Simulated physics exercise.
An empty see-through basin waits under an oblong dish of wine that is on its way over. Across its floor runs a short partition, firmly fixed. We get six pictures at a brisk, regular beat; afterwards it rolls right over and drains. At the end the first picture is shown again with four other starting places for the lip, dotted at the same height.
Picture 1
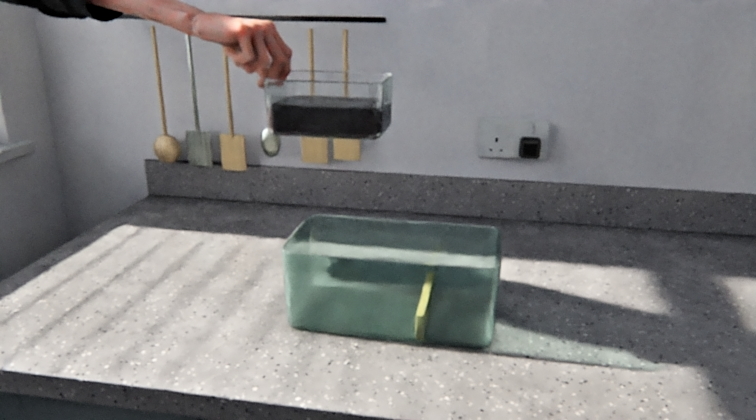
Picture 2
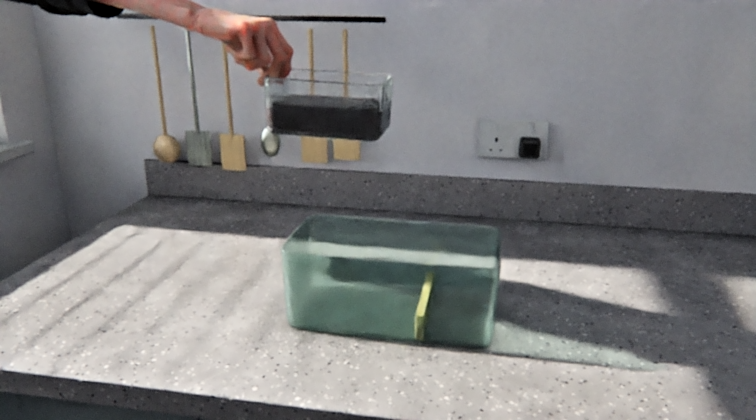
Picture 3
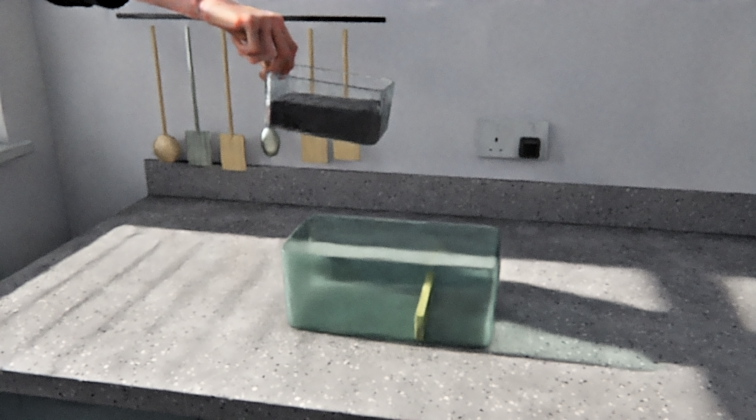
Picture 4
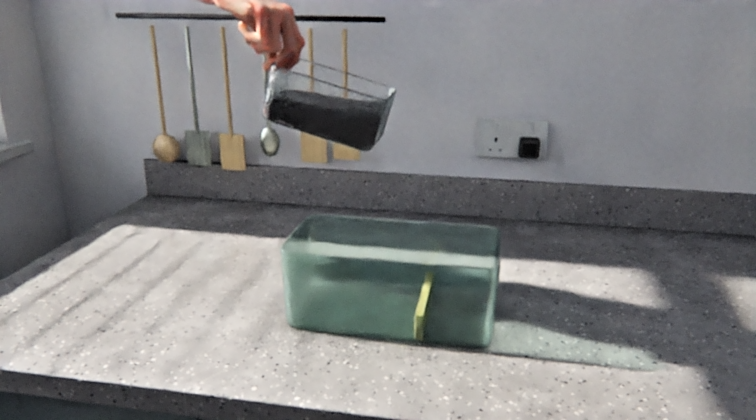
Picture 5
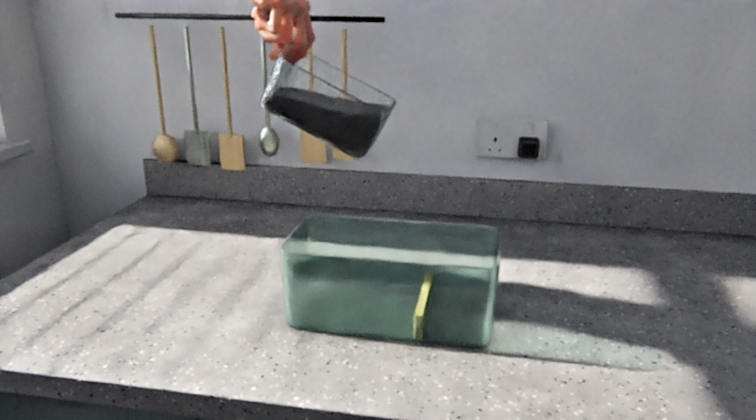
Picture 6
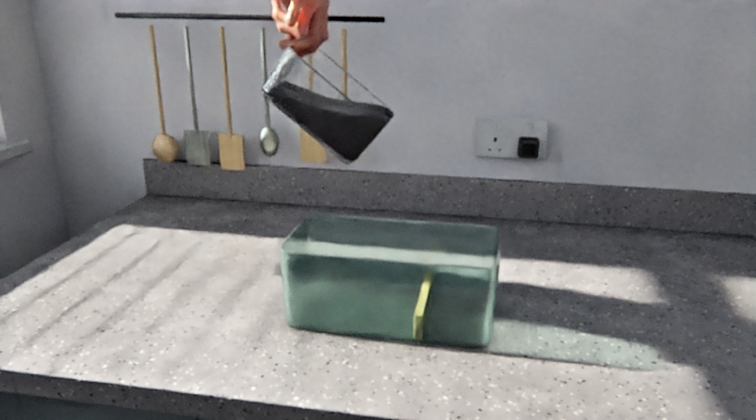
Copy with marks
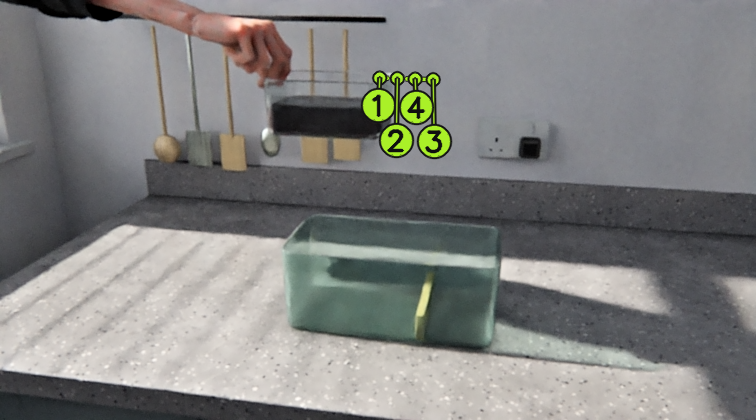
At first, a hand holds a clear oblong dish of dark liquid level above a see-through green basin with a short yellow partition, on a speckled counter. The hand then rises and shifts right, tilting the dish steadily down to the right, until the liquid reaches its lower lip.
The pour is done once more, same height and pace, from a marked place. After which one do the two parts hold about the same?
Best: 2.
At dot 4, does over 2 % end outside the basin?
Yes, it does.
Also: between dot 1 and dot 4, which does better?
4 it is.
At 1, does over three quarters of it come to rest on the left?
No, it does not.
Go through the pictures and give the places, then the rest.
Upright, lip at (386, 78); basin from (288, 324) to (493, 345); top of the wall at (426, 292); nothing has left yet, in the first picture.
Upright, lip at (386, 79); nothing has left yet, in the second picture.
Tipped about 7°, lip at (388, 85); nothing has left yet, in the third picture.
Tipped about 15°, lip at (390, 94); nothing has left yet, in the fourth picture.
Tipped about 26°, lip at (390, 106); nothing has left yet, in the fifth picture.
Tipped about 38°, lip at (388, 118); wine is over the lip, down to (388, 118), in the sixth picture.
On the marked copy, 1 at (379, 78); 2 at (397, 78); 3 at (433, 79); 4 at (415, 79).
For dot 1, about 68 % ends left of the wall and 29 % right of it; 3 % is lost outside.
For dot 2, about 47 % ends left of the wall and 50 % right of it; 3 % is lost outside.
For dot 3, about 25 % ends left of the wall and 72 % right of it; 3 % is lost outside.
For dot 4, about 37 % ends left of the wall and 58 % right of it; 5 % is lost outside.
